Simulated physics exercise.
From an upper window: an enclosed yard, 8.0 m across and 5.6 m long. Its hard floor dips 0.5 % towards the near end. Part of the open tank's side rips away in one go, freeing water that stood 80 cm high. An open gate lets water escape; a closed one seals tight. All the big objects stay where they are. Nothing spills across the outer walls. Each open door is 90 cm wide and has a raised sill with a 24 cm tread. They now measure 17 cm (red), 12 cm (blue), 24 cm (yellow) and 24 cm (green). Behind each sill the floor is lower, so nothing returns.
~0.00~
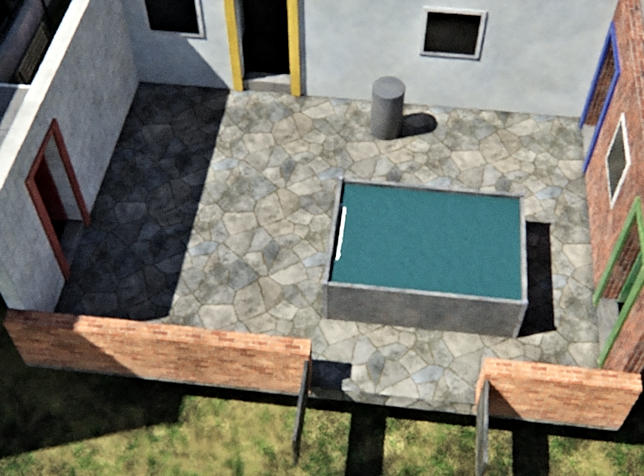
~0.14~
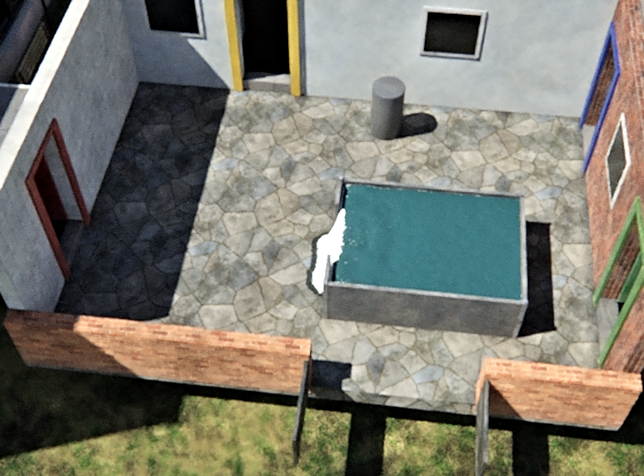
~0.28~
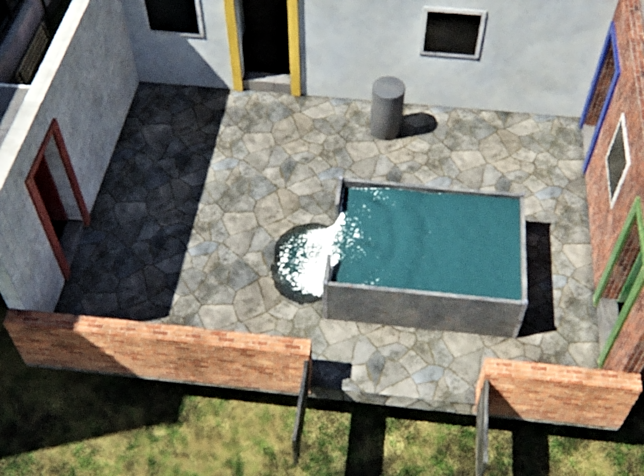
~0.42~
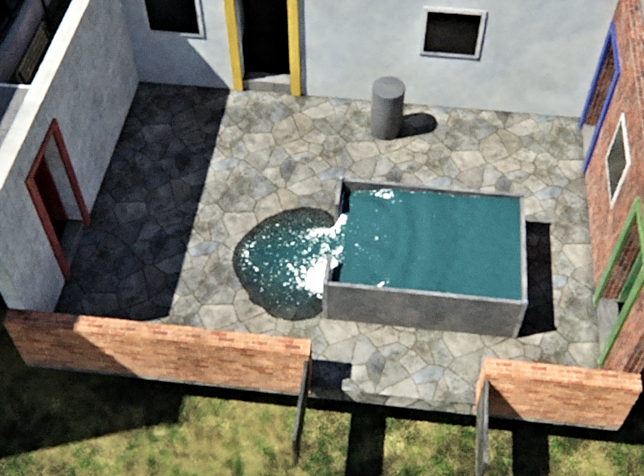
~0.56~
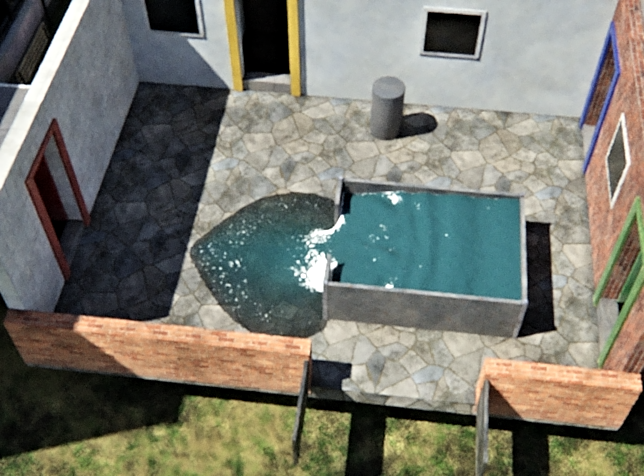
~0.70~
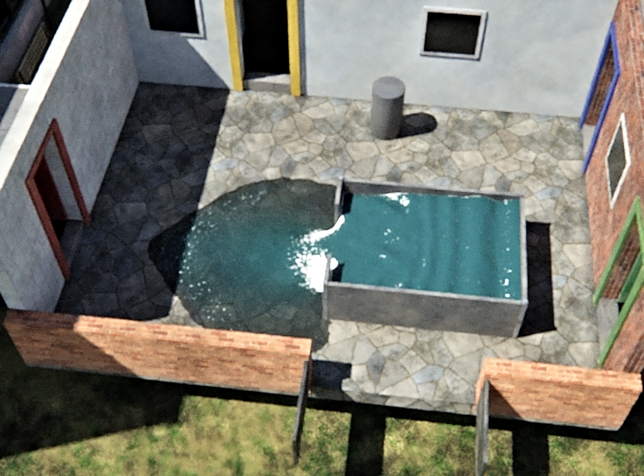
Water bursts from the left side of an open grey tank in a walled, stone-paved yard, seen from high above by a camera that stays still. A grey cylinder stands behind the tank, with a yellow-framed doorway at the back, a red one at left, and blue and green ones at right. White and foaming at first, the flow fans leftward across the paving in a widening teal sheet, while ripples cross the tank.
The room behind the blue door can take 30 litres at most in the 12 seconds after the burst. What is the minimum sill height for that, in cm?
It would have to be roughly 6 cm high.
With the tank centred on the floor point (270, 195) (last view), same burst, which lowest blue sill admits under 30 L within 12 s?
About 8.0 cm.
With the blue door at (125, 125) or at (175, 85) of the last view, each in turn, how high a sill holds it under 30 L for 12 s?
About 16 and 20 cm.
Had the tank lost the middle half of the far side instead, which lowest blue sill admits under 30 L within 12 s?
Some 32 cm.
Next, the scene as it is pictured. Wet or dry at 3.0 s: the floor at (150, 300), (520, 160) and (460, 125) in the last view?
In that order: Flooded, still dry, dry.
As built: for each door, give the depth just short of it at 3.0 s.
Depths in cm: Red 31, blue 0, yellow 2, green 0.
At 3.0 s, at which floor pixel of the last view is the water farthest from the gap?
Around (140, 82).
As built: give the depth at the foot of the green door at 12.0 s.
Some 8.5 cm.
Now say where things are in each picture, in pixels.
The first frame shows still water, 80 cm deep, in the open tank at (427, 241); the blue door at (598, 105) is dry.
In the second frame, the front is at (311, 282), 0.3 m from the gap at (335, 254); 0.2 m2 of floor is wet, 80 cm left at the back.
In the third frame, the front is at (278, 273), 0.9 m from the gap at (335, 254); 0.9 m2 of floor is wet, 80 cm left at the back.
In the fourth frame, water pours out at (335, 255) and has run 1.5 m, to (238, 256); about 8 cm deep outside, 80 cm at the back.
In the fifth frame, the front is at (196, 255), 2.2 m from the gap at (335, 255); 4.0 m2 of floor is wet, 80 cm left at the back.
In the sixth frame, water pours out at (335, 254) and has run 2.8 m, to (154, 251); about 5 cm deep outside, 77 cm at the back; the blue door at (598, 105), 4.9 m from the gap, is still 4.4 m from the nearest water.
After 1.4 s water covers 35 % of the floor, deepest (41 cm) near (318, 267); it has not reached the blue door.
After 3.0 s water covers 45 % of the floor, deepest (38 cm) near (119, 339); it has not reached the blue door.
After 12.0 s water covers 100 % of the floor, deepest (15 cm) near (43, 342); 12 cm at the blue door, 0 litres in over its 12 cm sill.
At the blue door as built, the water arrived by 7.2 s and peaked near 12 cm at 12.0 s.
Run again over the same 12 s with other heights there, 37 litres in over 5.5 cm, 23 litres over 6.5 cm. The limit of 30 litres is kept from about 6 cm up.
